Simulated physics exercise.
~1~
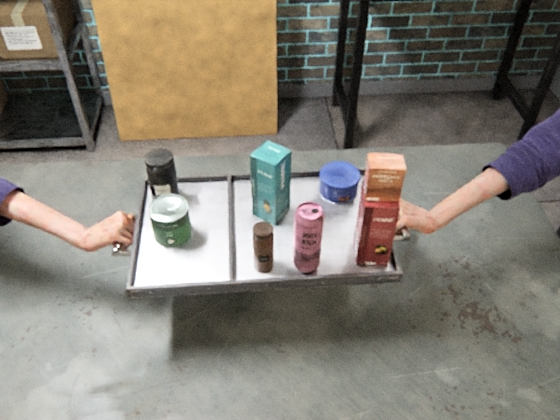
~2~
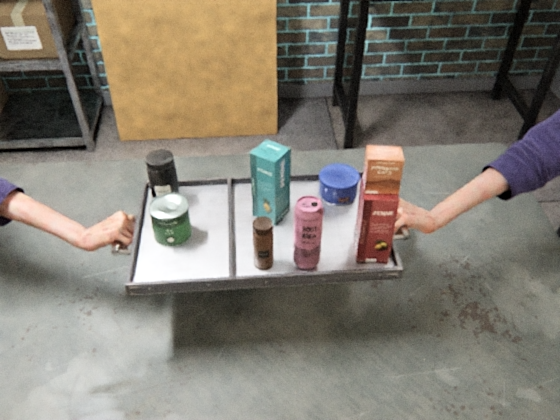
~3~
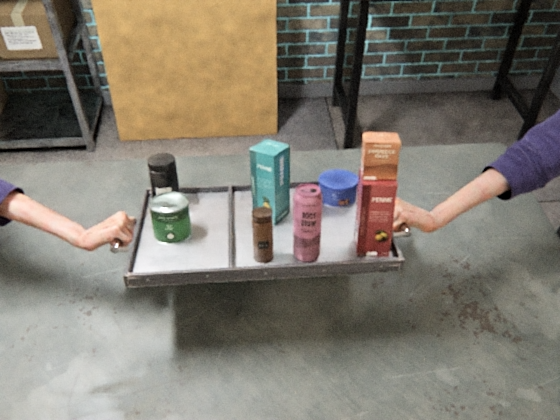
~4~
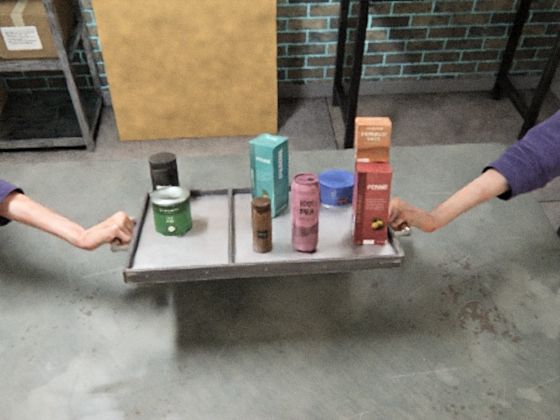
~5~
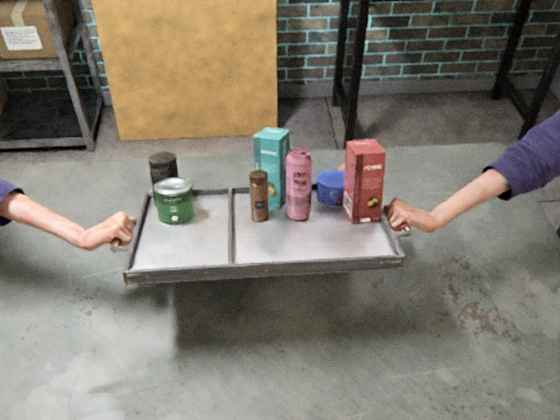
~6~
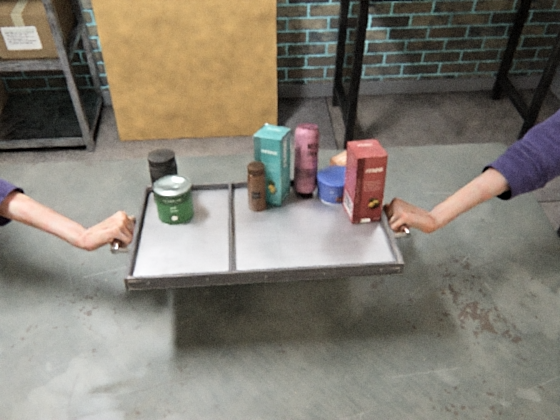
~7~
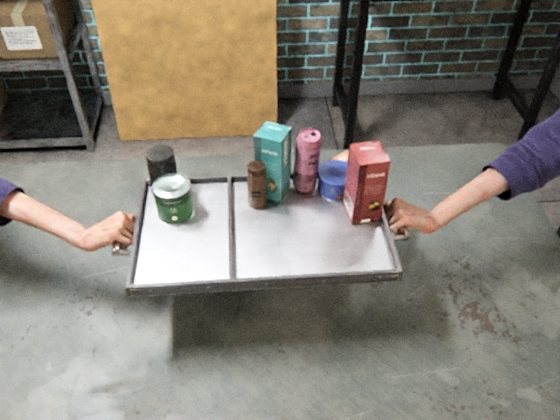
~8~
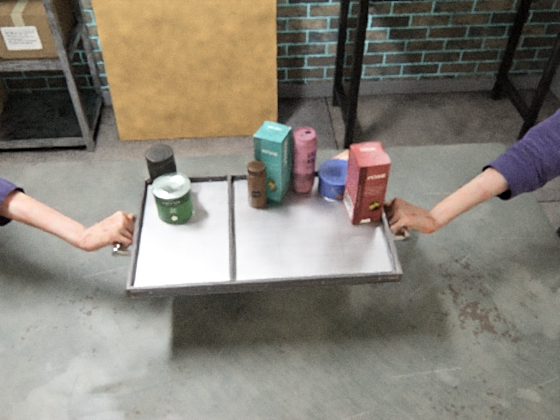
In a room with a brick wall, two hands tipped a divided metal tray away from the viewer, and the cans, cartons and tubs slid toward the far edge; the orange packet fell off the red carton and ended beyond the levelled tray.
